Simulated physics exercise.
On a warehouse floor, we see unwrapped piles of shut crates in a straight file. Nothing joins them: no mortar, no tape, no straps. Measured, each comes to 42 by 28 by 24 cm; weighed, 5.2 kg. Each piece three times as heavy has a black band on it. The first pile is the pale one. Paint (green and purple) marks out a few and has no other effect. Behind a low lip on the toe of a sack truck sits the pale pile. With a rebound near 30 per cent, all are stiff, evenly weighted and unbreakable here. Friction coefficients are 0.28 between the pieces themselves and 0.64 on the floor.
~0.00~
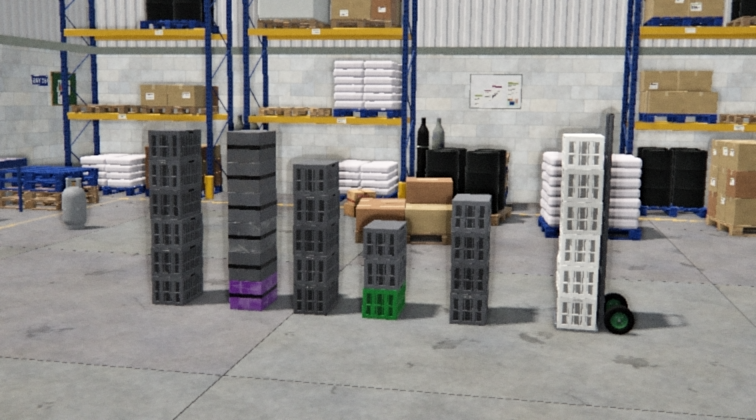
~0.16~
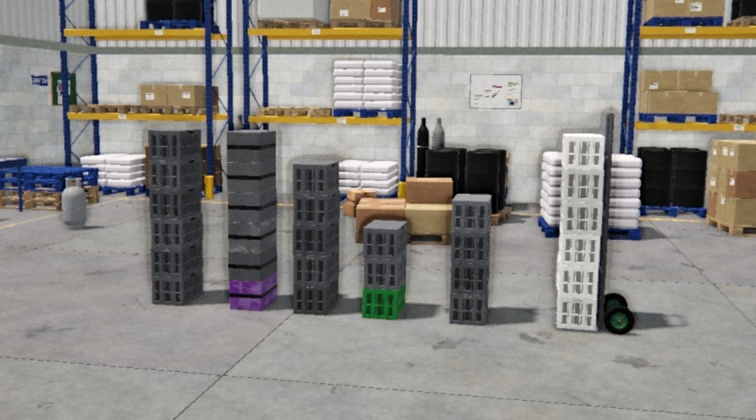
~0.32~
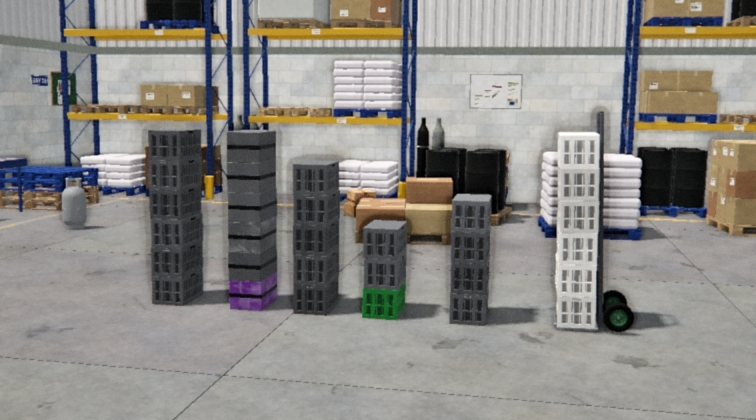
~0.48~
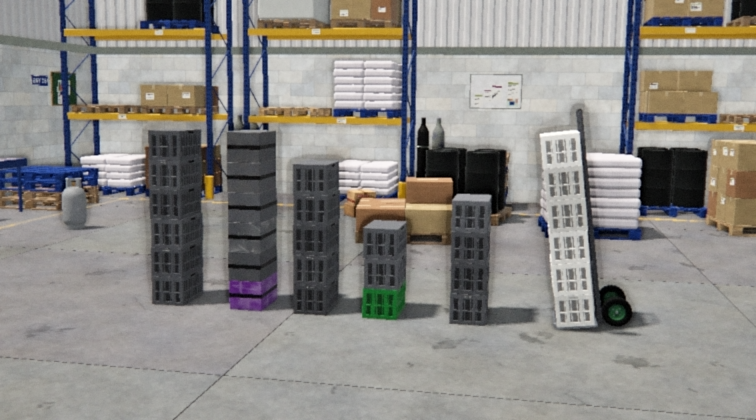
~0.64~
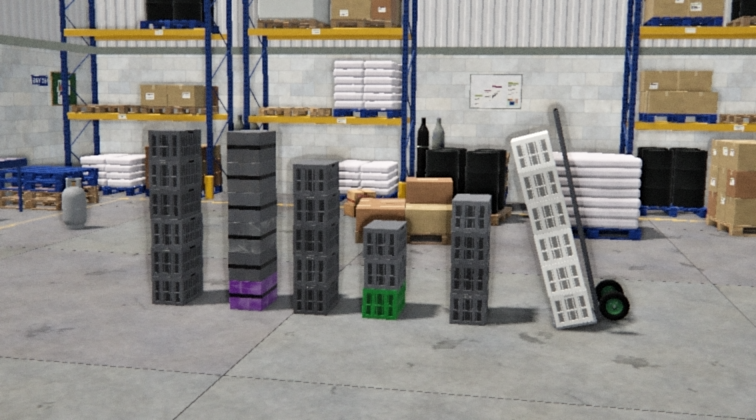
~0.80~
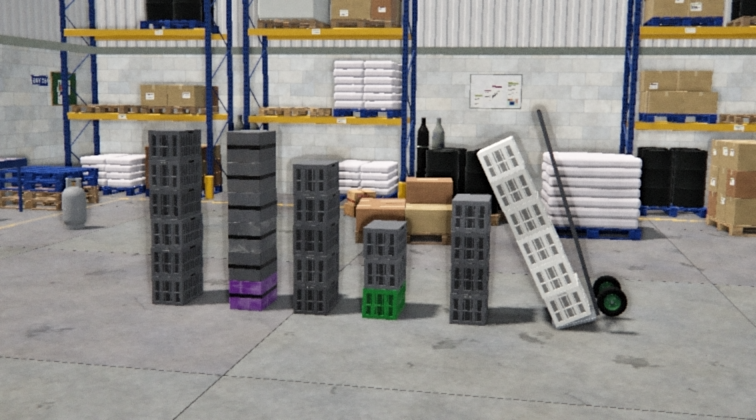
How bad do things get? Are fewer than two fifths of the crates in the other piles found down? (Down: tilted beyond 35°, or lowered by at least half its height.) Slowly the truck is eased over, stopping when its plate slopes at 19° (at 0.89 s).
It's going to be south of two fifths down, I reckon.
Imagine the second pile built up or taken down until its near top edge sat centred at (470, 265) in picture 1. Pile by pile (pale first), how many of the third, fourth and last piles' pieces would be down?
Down by pile: Third 0, fourth 0, last 0.
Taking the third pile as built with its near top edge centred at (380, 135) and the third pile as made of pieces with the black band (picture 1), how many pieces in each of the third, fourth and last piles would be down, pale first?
In that case third 5, fourth 4, last 6.
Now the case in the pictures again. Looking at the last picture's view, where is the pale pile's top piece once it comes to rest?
Resting point in the last picture: Around (324, 221).
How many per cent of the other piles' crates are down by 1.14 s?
It's 0 percent at that point.
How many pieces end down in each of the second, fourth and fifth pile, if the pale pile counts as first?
Second 3, fourth 0, fifth 0.
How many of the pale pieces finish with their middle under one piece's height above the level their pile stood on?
Count: 2.
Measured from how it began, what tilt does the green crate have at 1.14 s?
It's at some 0 degrees.
After 1.14 s, 6 of the pale pile down; none of the 24 other crates down, 3 disturbed.
After 1.58 s, 6 of the pale pile down; 3 of the 24 other crates down.
In the end (3.2 s), 6 of the pale pile down; 5 of the 24 other crates down; purple crate unmoved; green crate unmoved. That is 21 per cent. From the last view, middles, purple crate near (254, 290), green crate near (383, 298).
